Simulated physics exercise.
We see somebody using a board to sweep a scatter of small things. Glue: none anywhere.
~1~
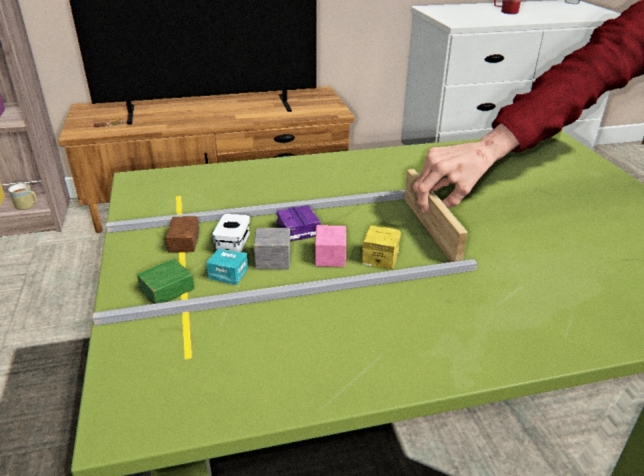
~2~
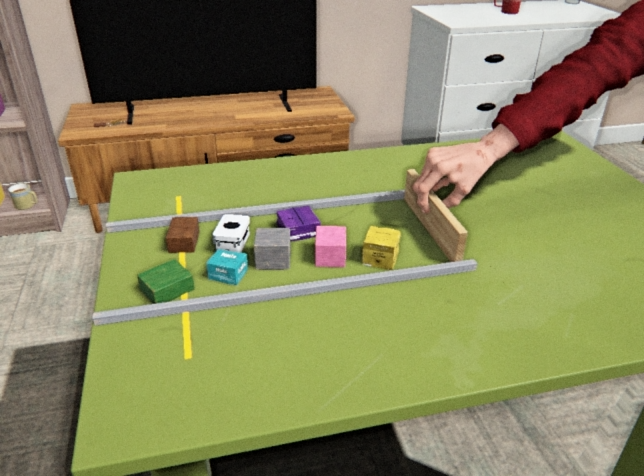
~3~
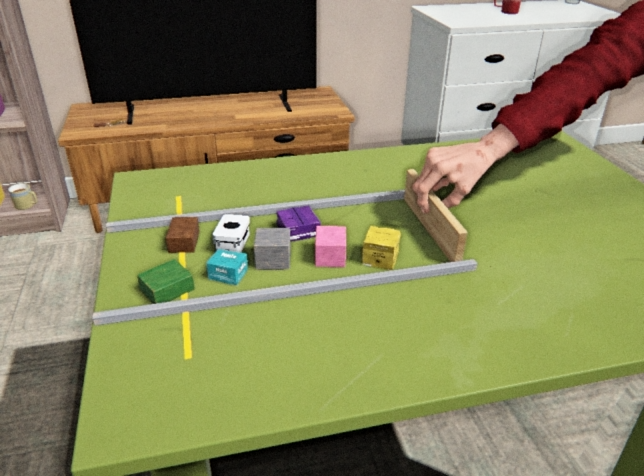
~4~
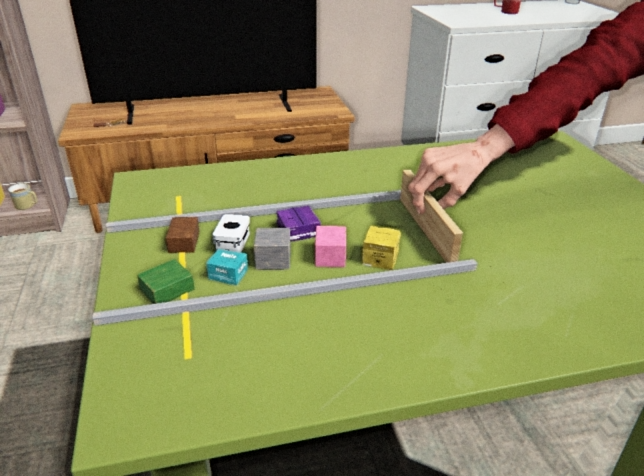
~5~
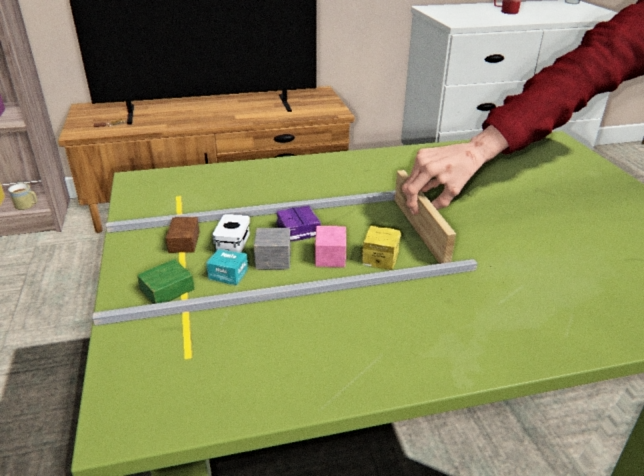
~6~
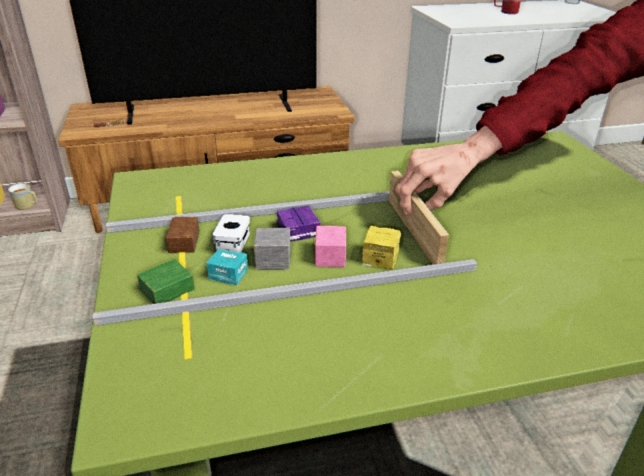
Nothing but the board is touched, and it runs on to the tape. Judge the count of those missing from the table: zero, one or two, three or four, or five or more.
One to two lost.
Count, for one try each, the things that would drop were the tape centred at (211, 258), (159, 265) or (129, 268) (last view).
So, one try after another, the floor gets 0, then 3, then 5.
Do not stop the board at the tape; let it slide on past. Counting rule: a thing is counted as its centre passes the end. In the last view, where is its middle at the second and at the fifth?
The middle is near (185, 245) first and near (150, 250) after.
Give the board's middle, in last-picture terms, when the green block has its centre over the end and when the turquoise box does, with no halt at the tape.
The middle is at (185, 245) when it's the green block, and at (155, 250) when it's the turquoise box.
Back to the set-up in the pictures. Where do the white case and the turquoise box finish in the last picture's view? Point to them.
The white case ends up near (118, 239), and the turquoise box near (128, 280).
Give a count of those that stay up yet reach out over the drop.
You'd get 2.
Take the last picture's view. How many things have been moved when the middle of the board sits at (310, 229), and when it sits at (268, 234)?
The first number is 5, the next one 7.
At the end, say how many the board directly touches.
The count is 3.
Early on, none off yet; green block at rest near (166, 282); brown block at rest near (183, 234); turquoise box at rest near (228, 267).
Finally, the number that fall off is one or two; lost, brown block.
